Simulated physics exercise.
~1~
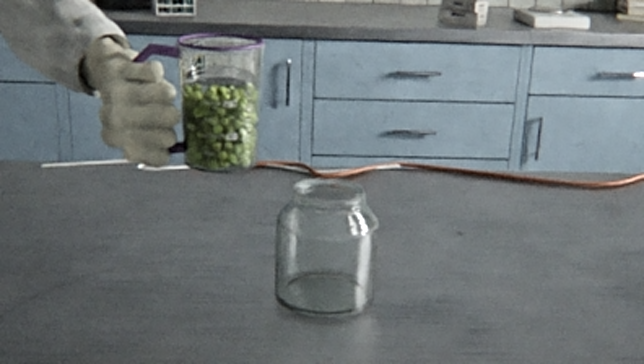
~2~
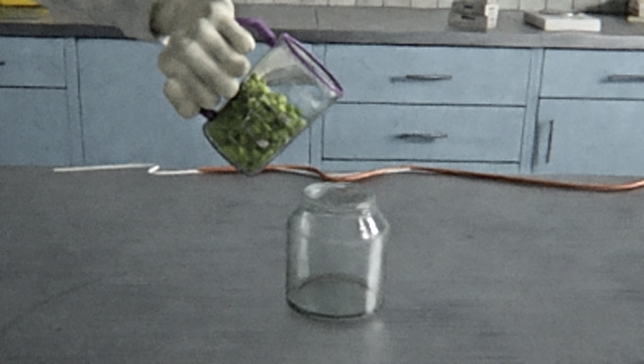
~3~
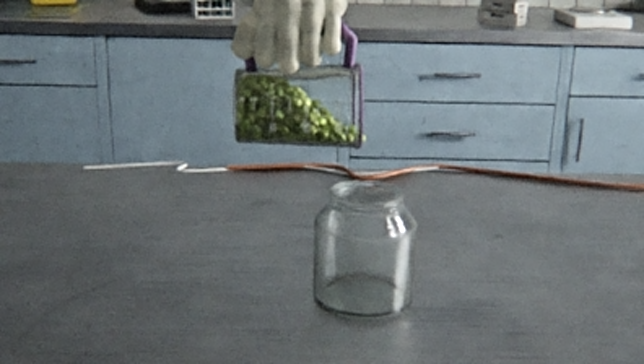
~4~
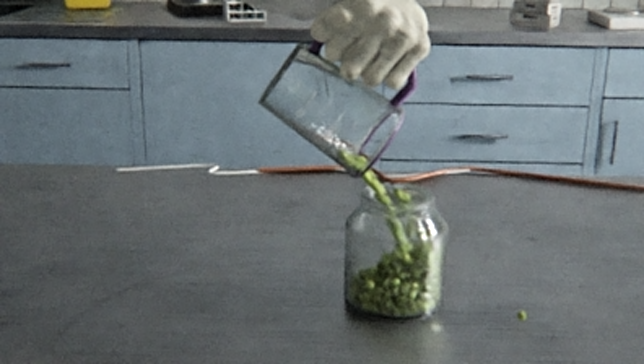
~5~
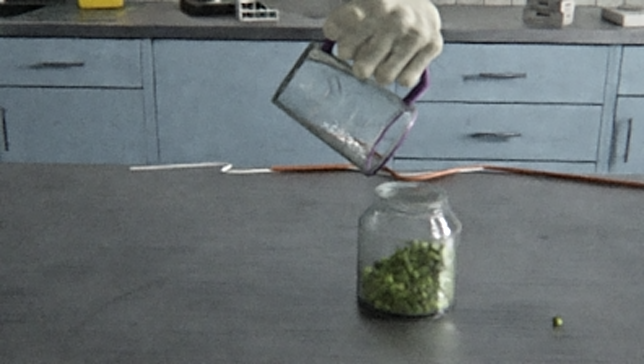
On a dark grey worktop in front of blue cabinets, a gloved hand moves a clear cup of green peas above a glass jar and tips it until the peas pour in, leaving the cup empty, the jar partly filled and one pea lying outside.
